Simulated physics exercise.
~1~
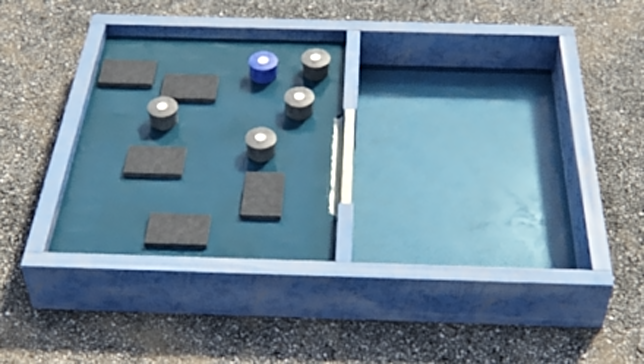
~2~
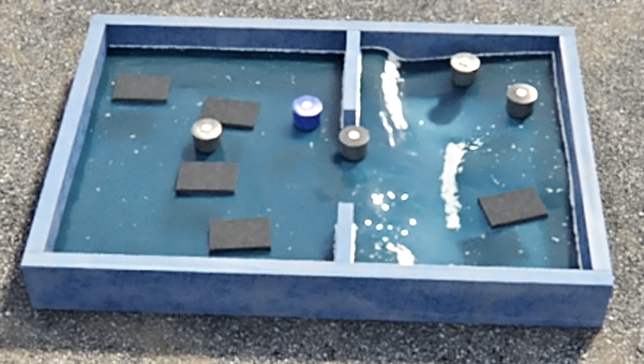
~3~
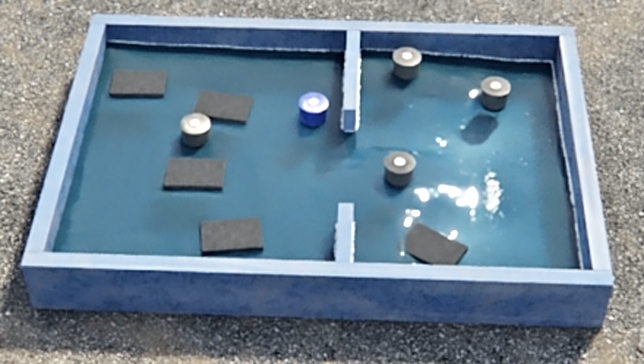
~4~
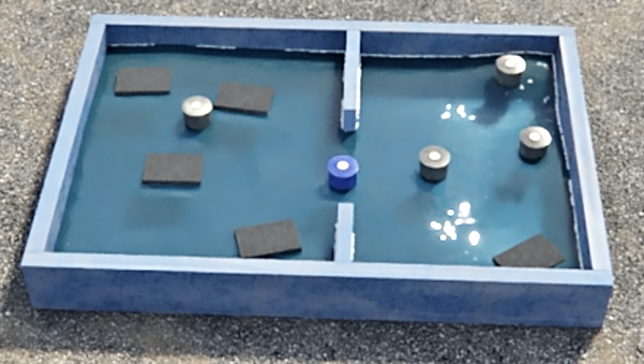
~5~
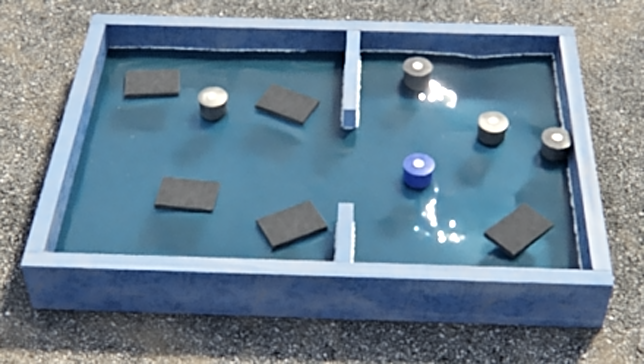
A blue-walled tank held water on its left side until the divider's gate opened and water surged right, carrying several gray tubs and a dark flat float through; the blue tub drifted after them and ended up floating past the divider.
